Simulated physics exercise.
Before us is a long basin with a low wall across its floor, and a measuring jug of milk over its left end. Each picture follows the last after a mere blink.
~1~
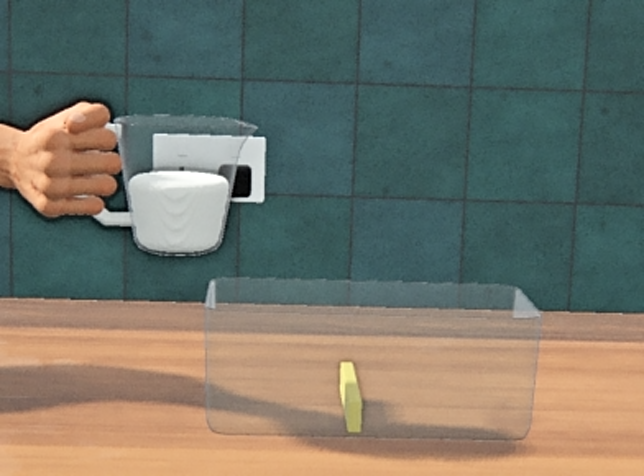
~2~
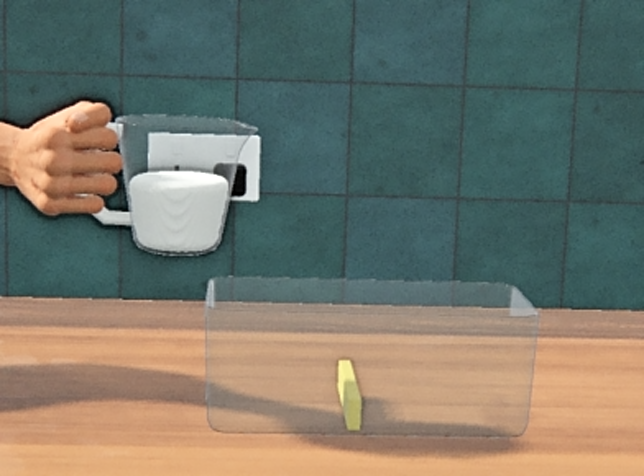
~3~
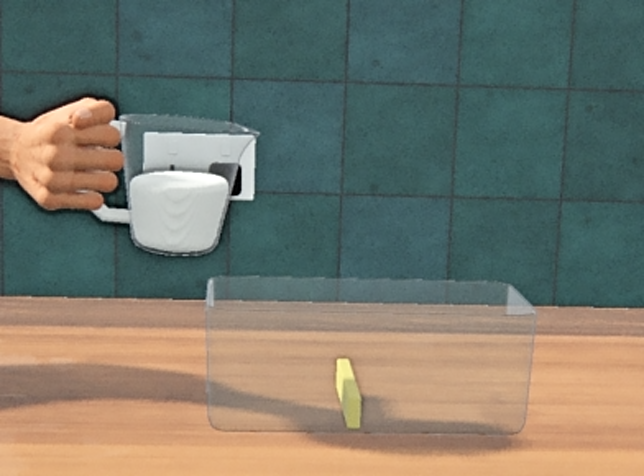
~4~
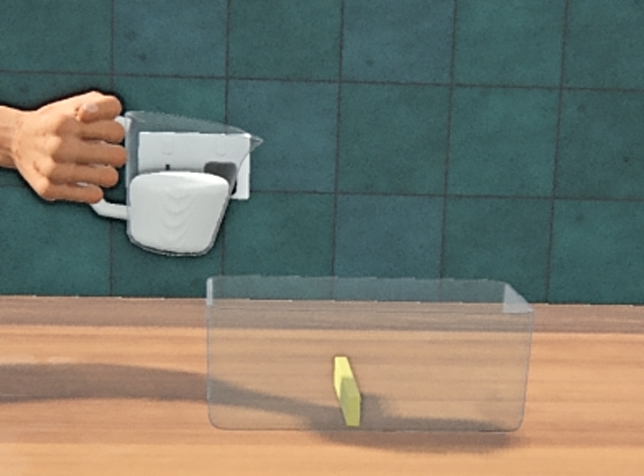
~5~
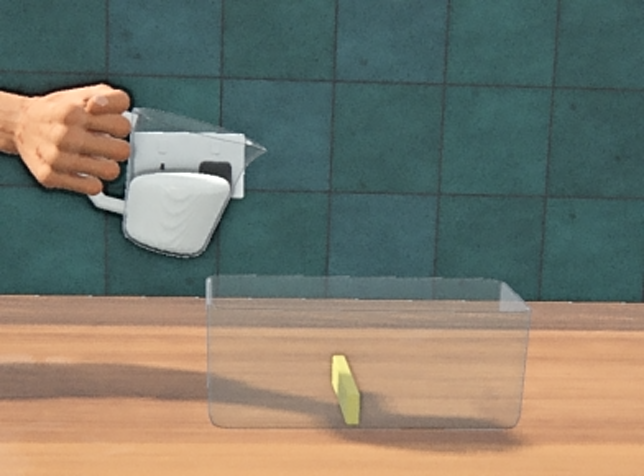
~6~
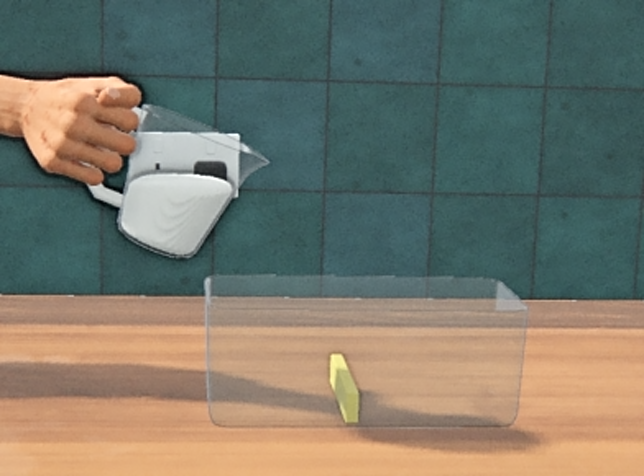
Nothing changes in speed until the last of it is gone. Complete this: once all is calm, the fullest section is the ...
The fullest section is the left one.
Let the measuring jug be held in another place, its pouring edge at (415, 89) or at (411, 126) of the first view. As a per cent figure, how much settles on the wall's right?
It comes to 90 % the first time and 95 % the second.
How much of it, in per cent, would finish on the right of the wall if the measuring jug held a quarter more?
Roughly 10 percent.
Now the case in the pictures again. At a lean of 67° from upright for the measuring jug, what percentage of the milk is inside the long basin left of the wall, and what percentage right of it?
Left 0, right 0.
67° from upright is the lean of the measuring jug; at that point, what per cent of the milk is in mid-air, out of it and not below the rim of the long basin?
That comes to near 10 percent.
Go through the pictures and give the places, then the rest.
In the first frame, it leans 0°; its right rim is at (257, 126); the milk meets the walls at (129, 177) and (229, 181); the long basin's rim runs from (209, 295) to (529, 304); the wall's top is at (351, 383).
In the second frame, it leans 1°; its right rim is at (257, 128); the milk meets the walls at (130, 178) and (229, 181).
In the third frame, it leans 4°; its right rim is at (260, 132); the milk meets the walls at (131, 179) and (229, 181).
In the fourth frame, it leans 8°; its right rim is at (263, 139); the milk meets the walls at (131, 179) and (229, 181).
In the fifth frame, it leans 14°; its right rim is at (266, 149); the milk meets the walls at (130, 180) and (231, 182).
In the sixth frame, it leans 22°; its right rim is at (269, 161); the milk meets the walls at (129, 183) and (233, 184).
A moment on, the tilt is 67° and 90 per cent is still to pour, 2 is left of the wall and 0 right of it.
Next, the tilt is 93° and 27 per cent is still to pour, 59 is left of the wall and 2 right of it.
Then the tilt is 99° and 1 per cent is still to pour, 88 is left of the wall and 9 right of it.
Later the tilt is 99° and 0 per cent is still to pour, 89 is left of the wall and 10 right of it.
At rest 89 per cent lies left of the wall, 10 right of it and 1 outside.
